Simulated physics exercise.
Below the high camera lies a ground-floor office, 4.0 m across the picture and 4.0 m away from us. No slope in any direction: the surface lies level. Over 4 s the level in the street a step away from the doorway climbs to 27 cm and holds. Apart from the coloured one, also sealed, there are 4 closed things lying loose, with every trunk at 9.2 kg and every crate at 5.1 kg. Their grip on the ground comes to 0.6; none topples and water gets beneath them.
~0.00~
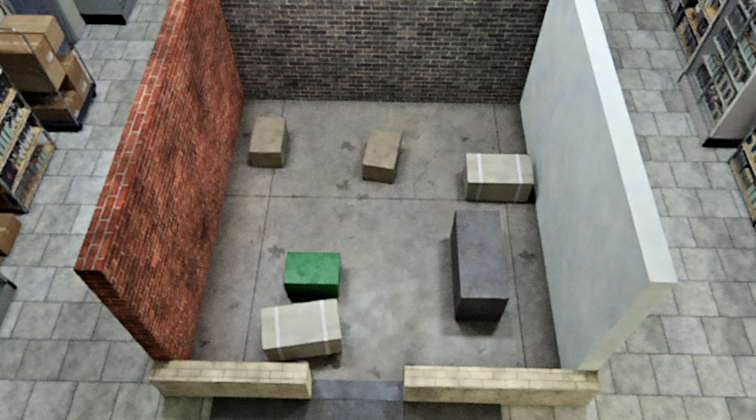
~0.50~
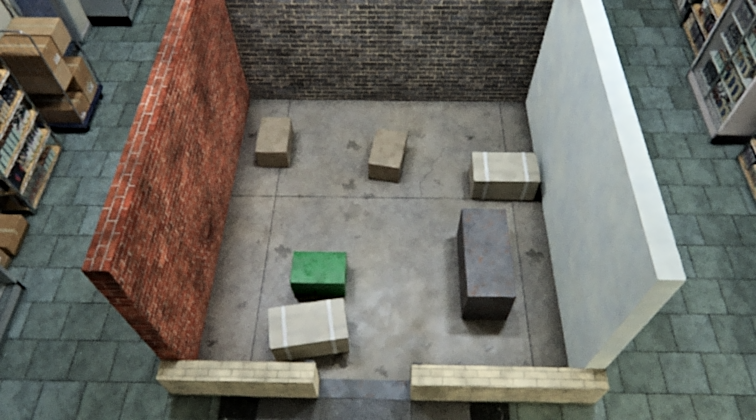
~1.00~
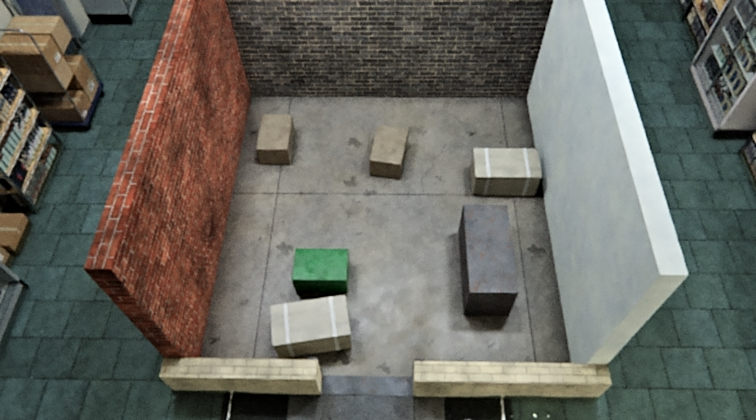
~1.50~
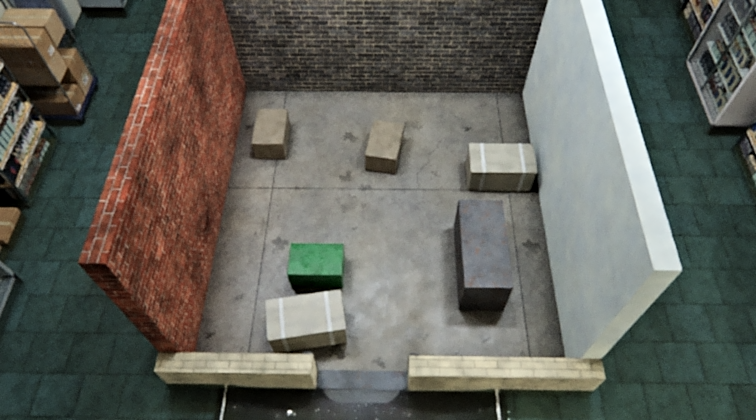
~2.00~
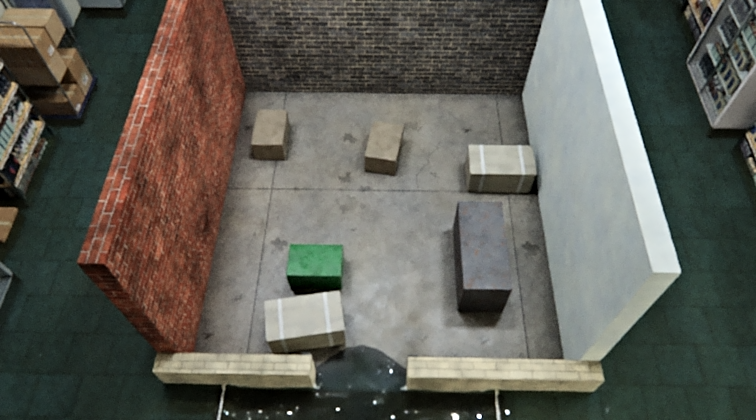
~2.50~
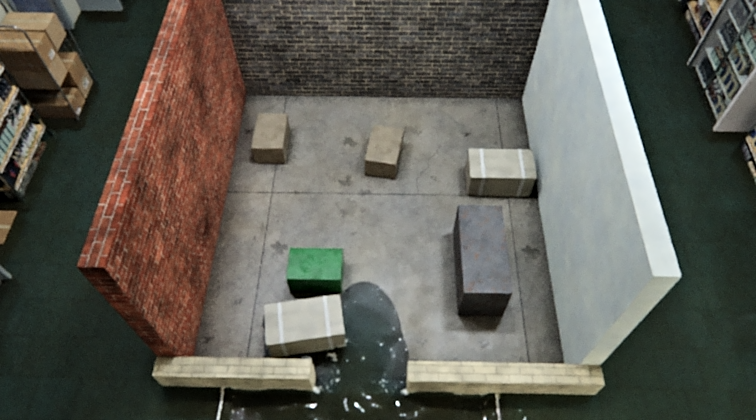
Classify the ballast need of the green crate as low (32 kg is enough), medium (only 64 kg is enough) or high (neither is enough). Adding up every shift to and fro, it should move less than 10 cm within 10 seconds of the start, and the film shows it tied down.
Medium.
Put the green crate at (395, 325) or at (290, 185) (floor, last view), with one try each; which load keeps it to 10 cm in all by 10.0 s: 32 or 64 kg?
Try by try, must use the heavier; any option works.
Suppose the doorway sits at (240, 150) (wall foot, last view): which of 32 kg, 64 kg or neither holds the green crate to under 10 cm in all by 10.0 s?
Note: The lighter mass keeps it.
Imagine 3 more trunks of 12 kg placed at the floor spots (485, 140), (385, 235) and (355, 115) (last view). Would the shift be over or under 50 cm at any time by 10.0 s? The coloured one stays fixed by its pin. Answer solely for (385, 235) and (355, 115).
Taking them in order, the first is beyond the line and the second is beyond the line.
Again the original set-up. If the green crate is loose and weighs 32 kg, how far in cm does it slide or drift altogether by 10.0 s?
Adding it all up, something like 60 cm.
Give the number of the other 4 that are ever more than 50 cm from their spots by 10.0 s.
That adds up to 4.
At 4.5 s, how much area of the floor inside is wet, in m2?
Near 7.5 m2 in all.
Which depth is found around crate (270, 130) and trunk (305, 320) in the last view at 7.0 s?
Depths: Near 3 cm, then near 8 cm.
After 3.5 s the green crate would be 0 cm from its start with 32 kg and 0 cm from its start with 64 kg; 4 cm of water round it then.
After 4.5 s the green crate would be 0 cm from its start with 32 kg and 0 cm from its start with 64 kg; 6 cm of water round it then.
After 7.0 s the green crate would be 27 cm from its start with 32 kg and 0 cm from its start with 64 kg; 7 cm of water round it then.
After 10.0 s the green crate would be 55 cm from its start with 32 kg and 0 cm from its start with 64 kg; 8 cm of water round it then.
